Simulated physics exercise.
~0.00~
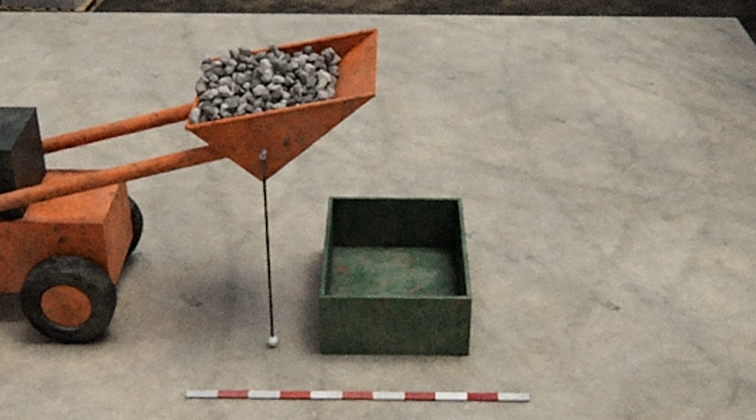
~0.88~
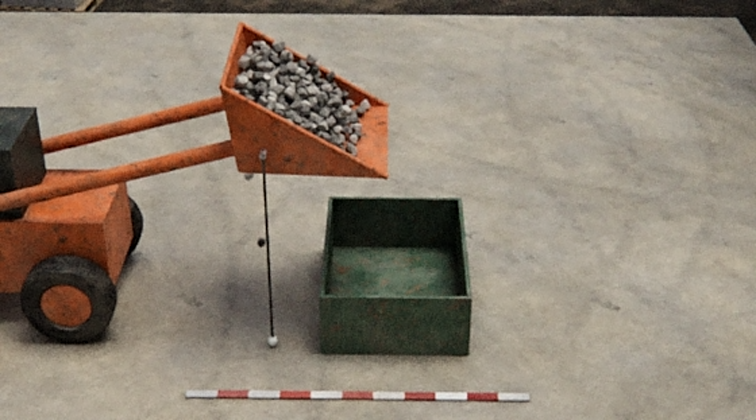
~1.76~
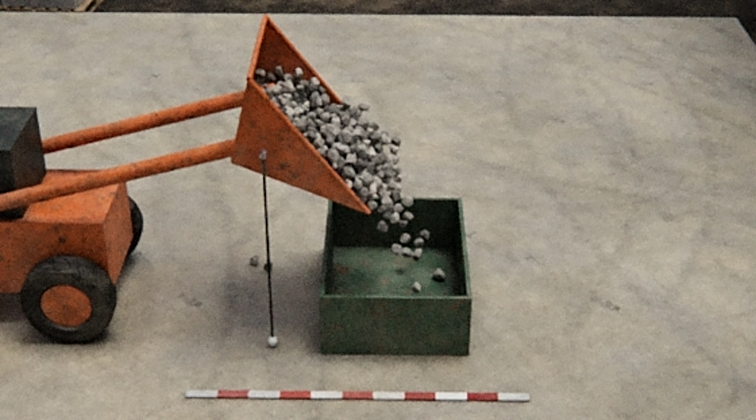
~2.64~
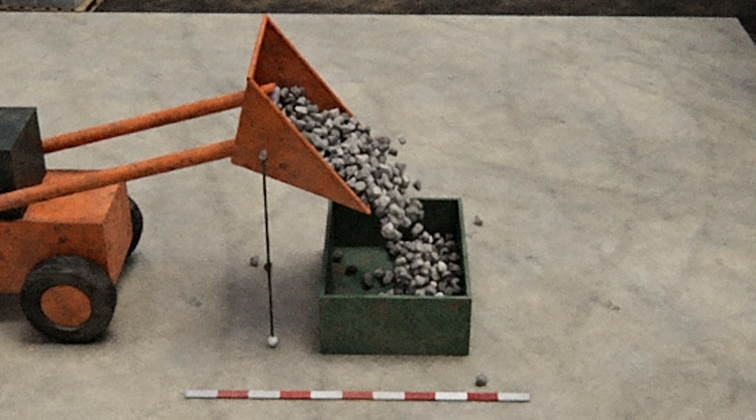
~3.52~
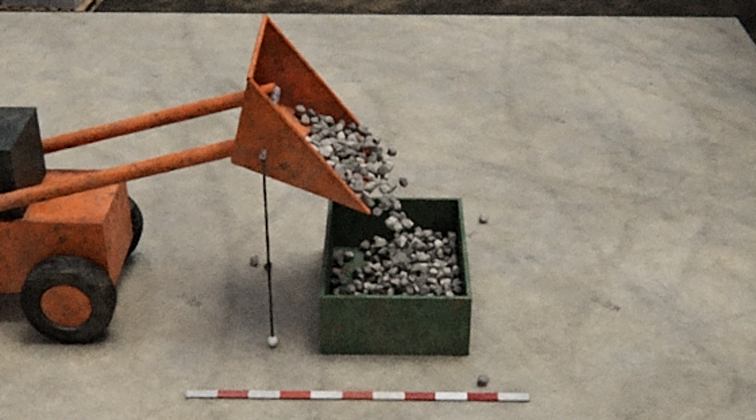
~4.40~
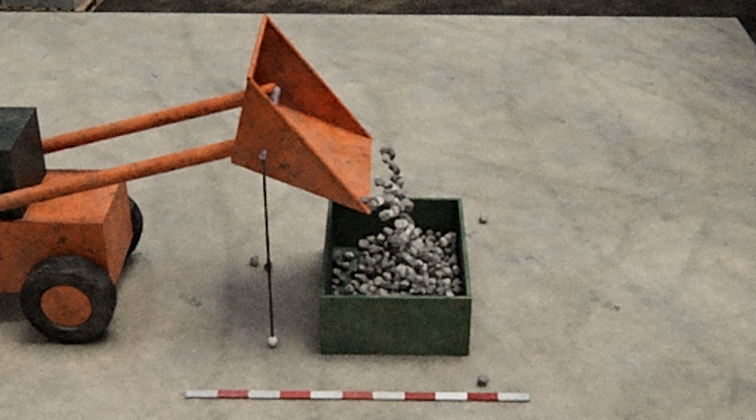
On a pale concrete floor, an orange loader tipped its raised bucket of grey stones forward, and they poured into a green bin until the bucket was empty and nearly all lay heaped inside, with a few stray ones on the ground.
